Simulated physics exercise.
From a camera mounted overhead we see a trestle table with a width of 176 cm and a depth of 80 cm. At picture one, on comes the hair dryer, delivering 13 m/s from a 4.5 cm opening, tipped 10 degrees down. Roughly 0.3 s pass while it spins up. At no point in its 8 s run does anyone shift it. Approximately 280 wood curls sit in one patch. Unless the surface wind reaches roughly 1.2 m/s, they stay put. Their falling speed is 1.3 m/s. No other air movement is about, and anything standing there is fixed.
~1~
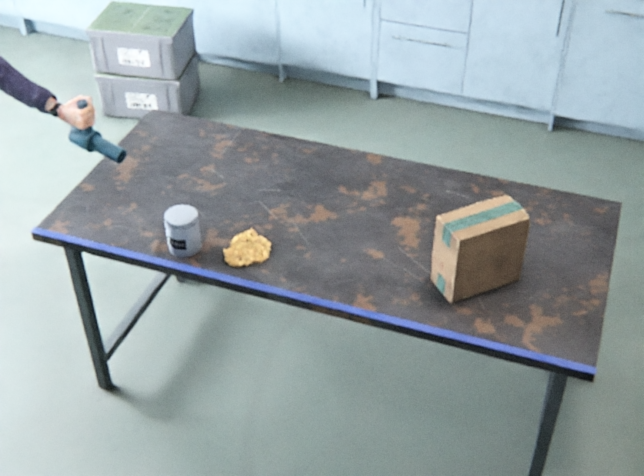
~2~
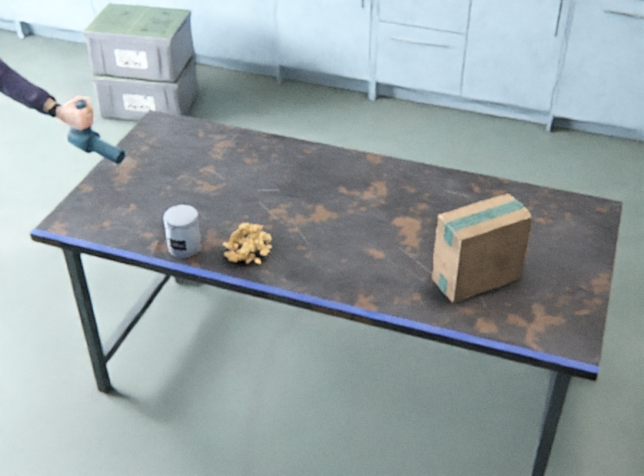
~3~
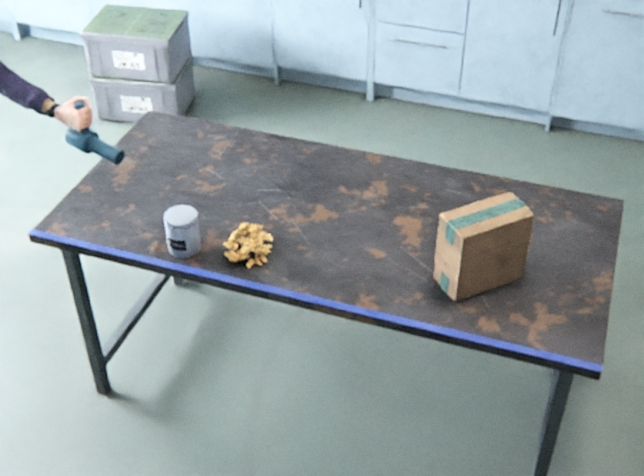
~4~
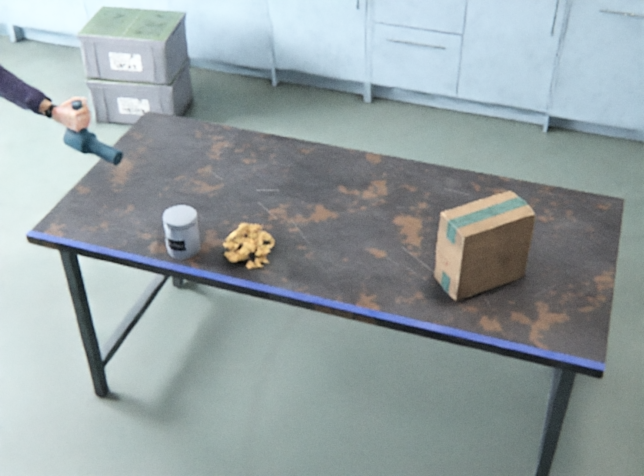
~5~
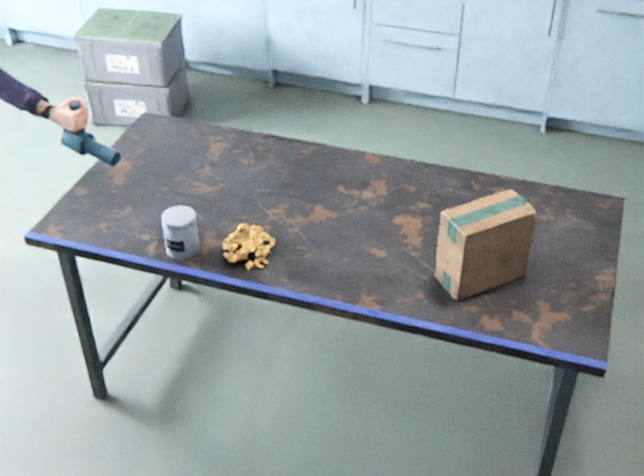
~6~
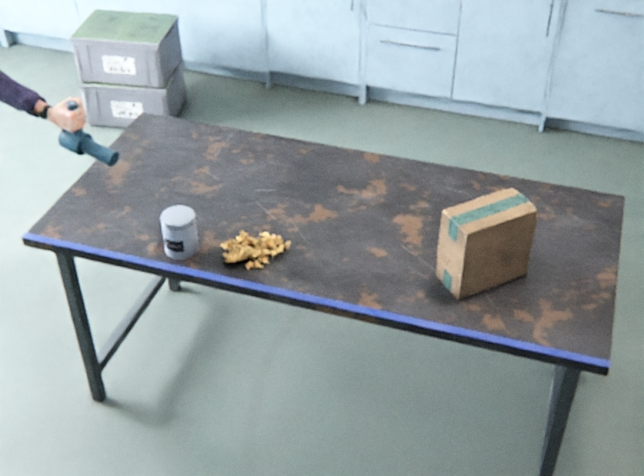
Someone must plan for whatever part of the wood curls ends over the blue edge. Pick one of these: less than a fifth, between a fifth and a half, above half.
I would pick more than half.
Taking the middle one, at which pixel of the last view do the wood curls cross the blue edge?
Somewhere about (348, 310).
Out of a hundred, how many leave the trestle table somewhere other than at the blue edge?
Near 0 %.
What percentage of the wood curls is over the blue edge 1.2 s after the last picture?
100 %, roughly.
Then, 1.2 s after the last picture the count stands so, 99 % are over the blue edge.
Then, 2.2 s after the last picture the count stands so, 99 % are over the blue edge.
Then, 4.1 s after the last picture the count stands so, 99 % are over the blue edge.
Then, 7.7 s after the last picture, at the end, 99 % are over the blue edge.
